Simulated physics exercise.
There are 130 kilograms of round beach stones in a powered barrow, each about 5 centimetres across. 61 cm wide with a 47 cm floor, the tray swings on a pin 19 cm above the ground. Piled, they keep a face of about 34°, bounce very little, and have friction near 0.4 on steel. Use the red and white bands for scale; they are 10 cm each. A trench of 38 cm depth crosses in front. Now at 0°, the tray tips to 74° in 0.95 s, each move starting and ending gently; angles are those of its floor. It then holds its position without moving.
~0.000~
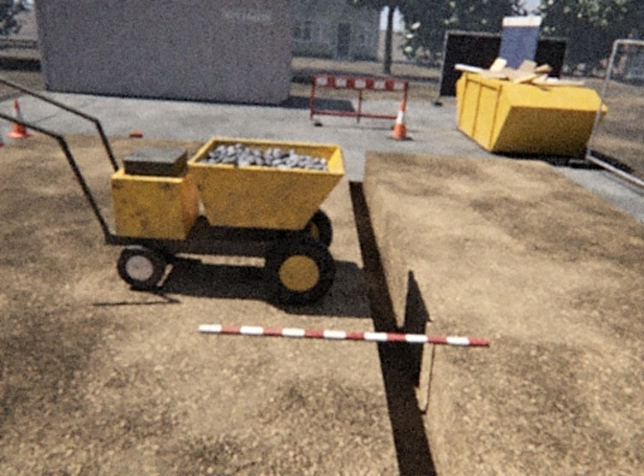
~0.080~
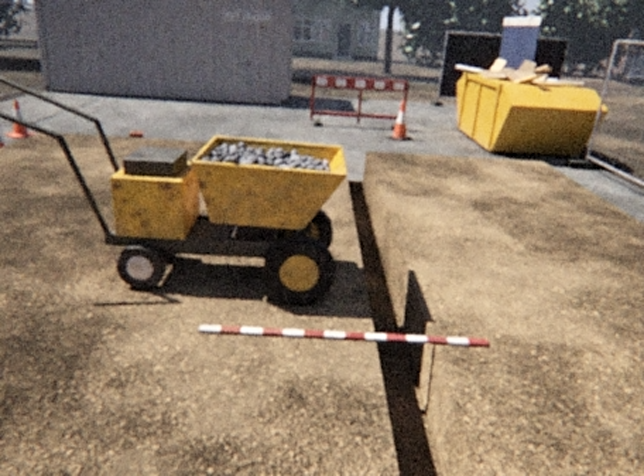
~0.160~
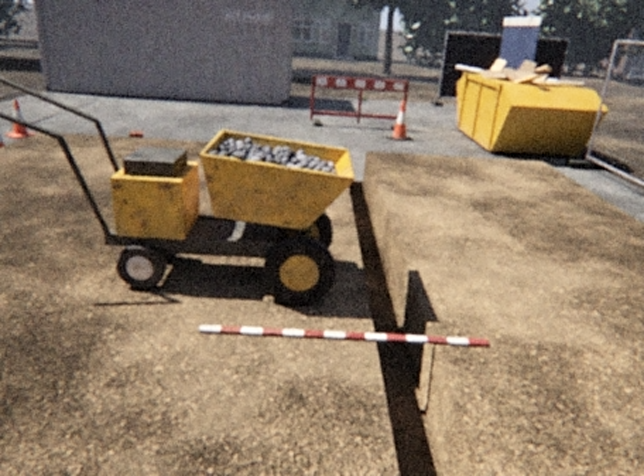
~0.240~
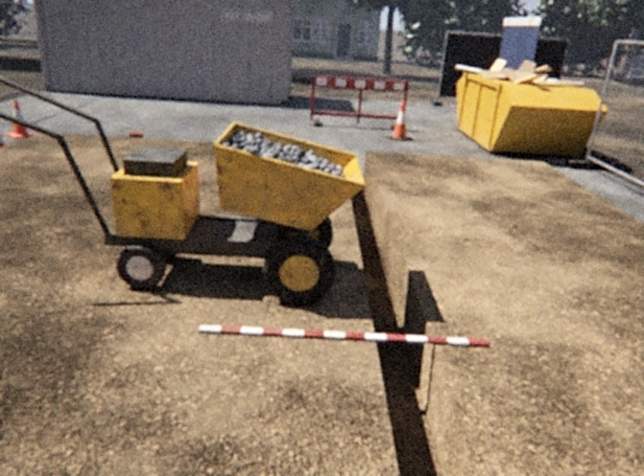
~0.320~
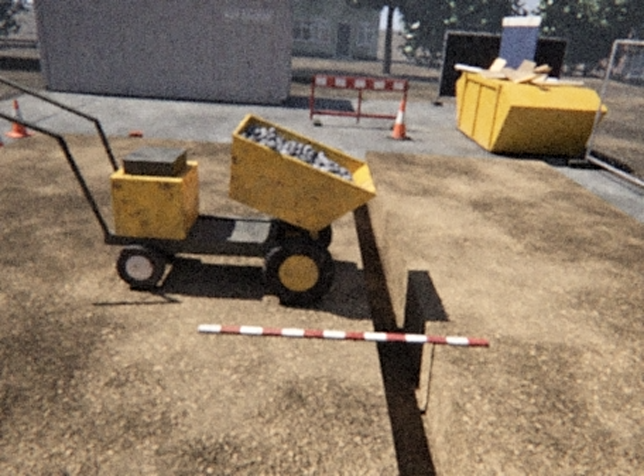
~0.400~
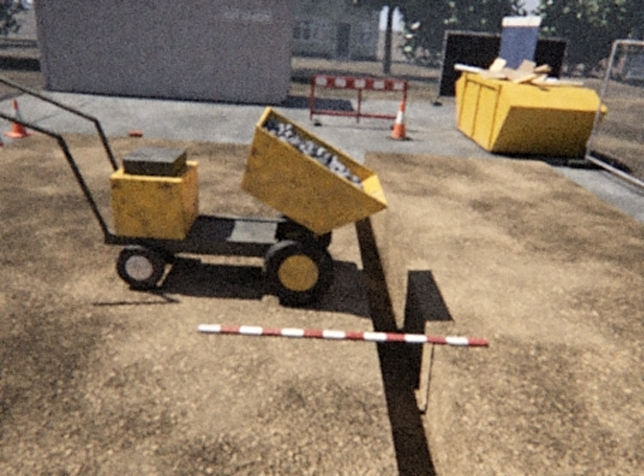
Yellow tray of grey stones on a small wheeled dumper tilting forward to the right, its back rising, beside a narrow trench.
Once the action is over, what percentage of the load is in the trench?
About 38 in every hundred.
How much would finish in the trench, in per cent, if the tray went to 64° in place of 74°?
Close to 35 per cent then.
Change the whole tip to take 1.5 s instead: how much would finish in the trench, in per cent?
45 %.
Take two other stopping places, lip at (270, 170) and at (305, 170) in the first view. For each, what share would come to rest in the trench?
I'd expect some 85 per cent, then some 80.
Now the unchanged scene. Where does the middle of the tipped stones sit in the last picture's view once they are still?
(436, 284).
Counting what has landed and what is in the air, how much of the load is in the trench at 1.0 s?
Around 5 per cent of it.
After 0.7 s the floor is at 62°; 100 % in the tray; the foremost stones are at (405, 233).
After 1.0 s the floor is at 74°; 57 % in the tray, 5 % in the trench, 39 % past the trench; the foremost stones are at (498, 296).
After 1.4 s the floor is at 74°; 25 % in the tray, 15 % in the trench, 61 % past the trench; the foremost stones are at (585, 291).
After 3.3 s the floor is at 74°; 0 % in the tray, 38 % in the trench, 62 % past the trench; the foremost stones are past the picture's edge.
